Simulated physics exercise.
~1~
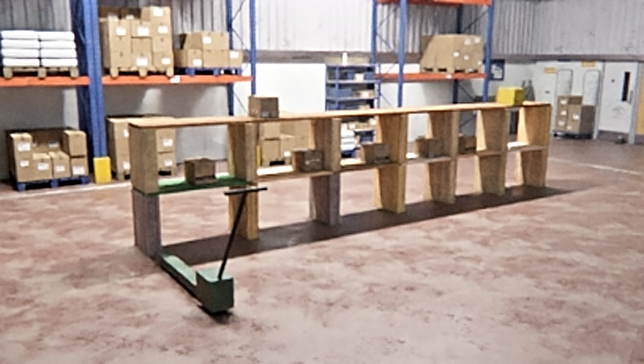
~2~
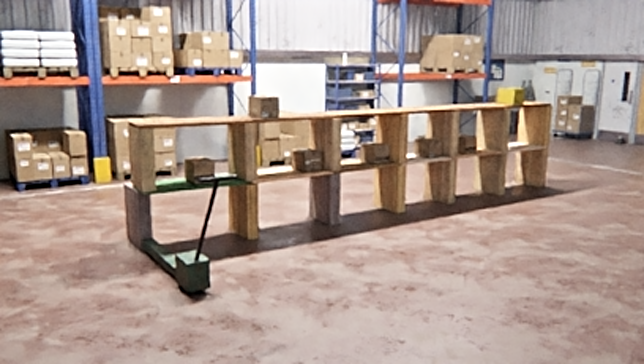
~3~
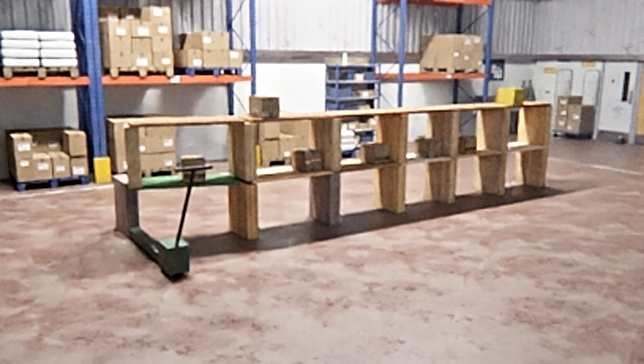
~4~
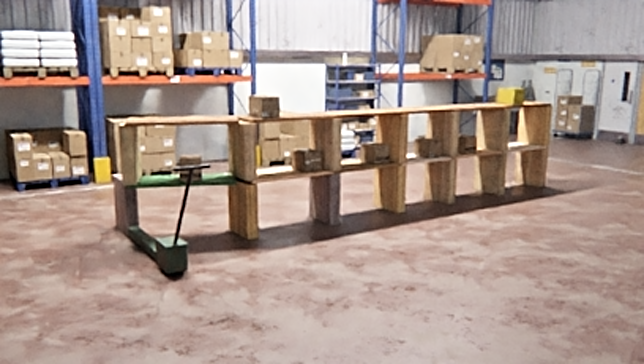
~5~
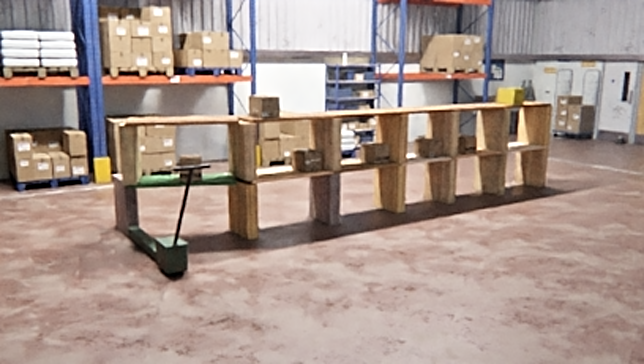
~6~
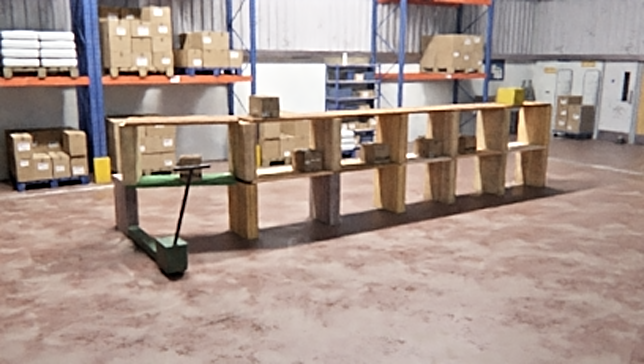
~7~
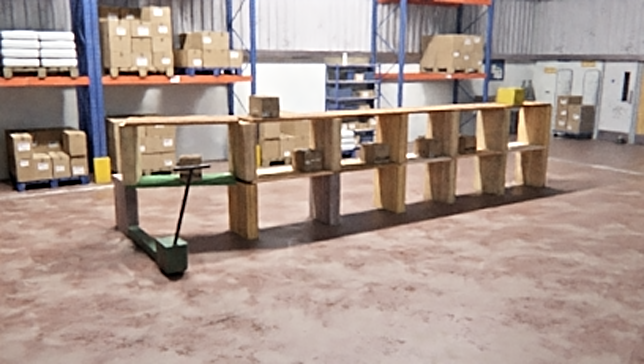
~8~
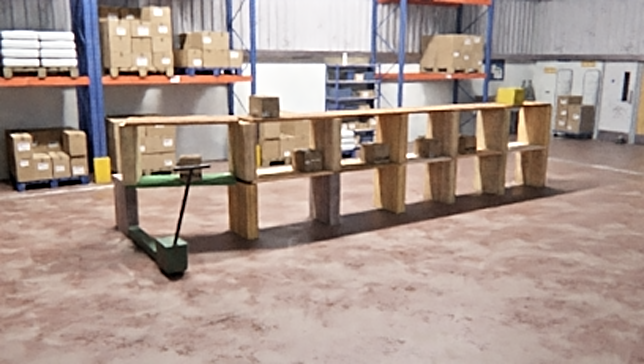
The footage shows a long two-tier row of upright timber slabs and boards holding small cartons in a warehouse, as a green jack at the near left end shifts left and away, nudging the end upright and green board slightly before stopping, with everything still standing.
